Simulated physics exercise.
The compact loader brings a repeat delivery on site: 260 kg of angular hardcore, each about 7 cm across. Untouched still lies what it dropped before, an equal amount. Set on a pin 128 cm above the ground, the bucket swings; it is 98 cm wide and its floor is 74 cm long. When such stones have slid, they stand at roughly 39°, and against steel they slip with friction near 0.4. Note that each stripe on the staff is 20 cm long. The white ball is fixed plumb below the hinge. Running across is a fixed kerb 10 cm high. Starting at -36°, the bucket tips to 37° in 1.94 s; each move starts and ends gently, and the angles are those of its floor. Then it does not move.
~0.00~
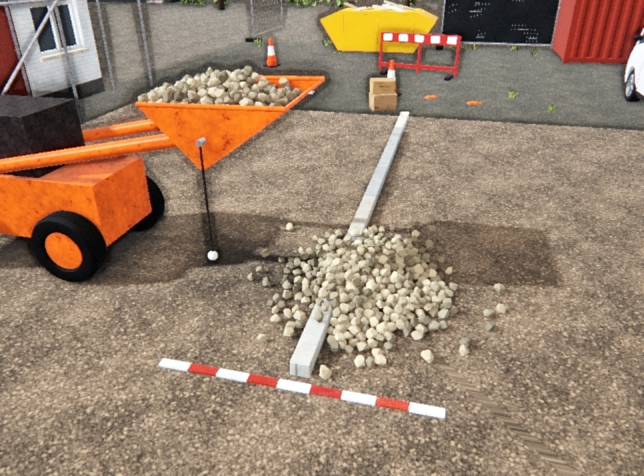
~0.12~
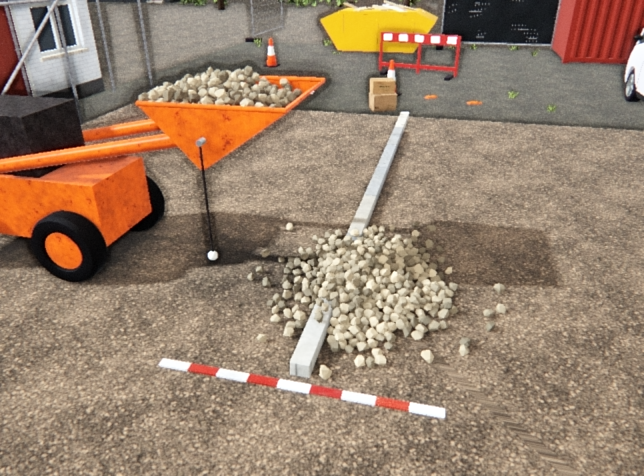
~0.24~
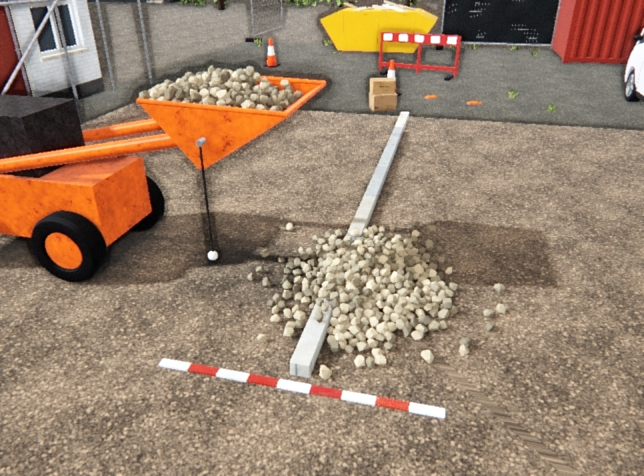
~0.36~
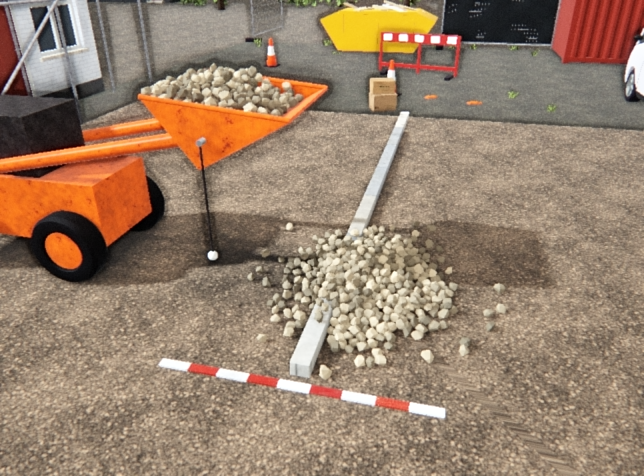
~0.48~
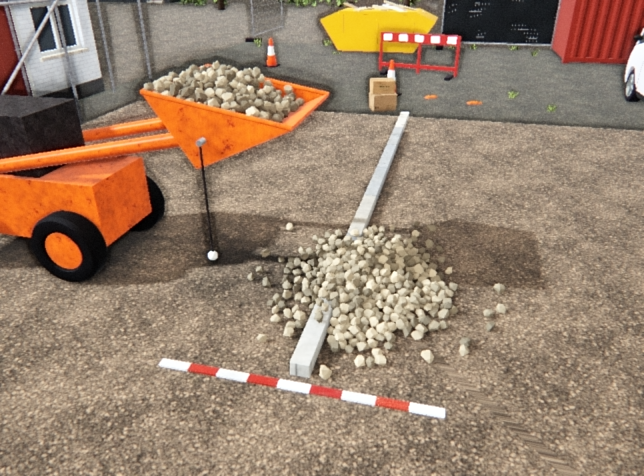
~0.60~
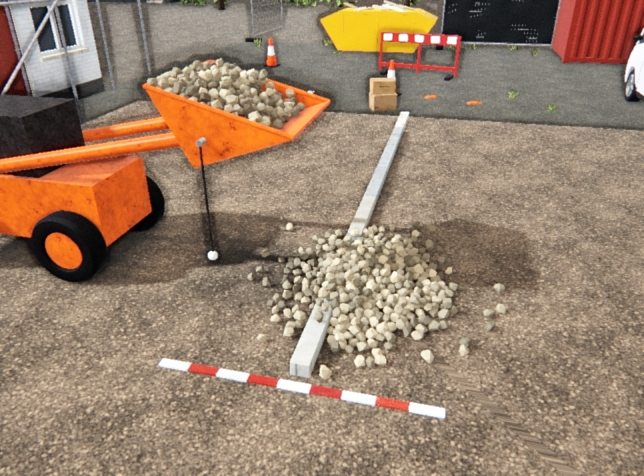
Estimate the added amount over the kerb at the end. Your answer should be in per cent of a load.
Roughly 30 per cent of a load.
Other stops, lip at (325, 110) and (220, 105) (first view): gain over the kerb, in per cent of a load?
Around 80 and 0 percent respectively.
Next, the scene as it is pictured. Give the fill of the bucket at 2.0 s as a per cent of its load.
About 30 percent.
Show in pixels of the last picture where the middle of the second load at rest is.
Near (326, 264).
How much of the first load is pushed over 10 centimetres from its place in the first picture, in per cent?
Roughly 0 % of them.
After 1.5 s the floor is at 26°; in per cent of one load, 99 in the bucket, 24 on this side of the kerb, 77 over the kerb; the foremost stones are at (477, 314).
After 2.0 s the floor is at 37°; in per cent of one load, 31 in the bucket, 86 on this side of the kerb, 83 over the kerb; the foremost stones are at (477, 314).
After 2.4 s the floor is at 37°; in per cent of one load, 4 in the bucket, 96 on this side of the kerb, 100 over the kerb; the foremost stones are at (477, 314).
After 4.9 s the floor is at 37°; in per cent of one load, 0 in the bucket, 93 on this side of the kerb, 107 over the kerb; the foremost stones are at (482, 301). Net gain over the kerb, 30.
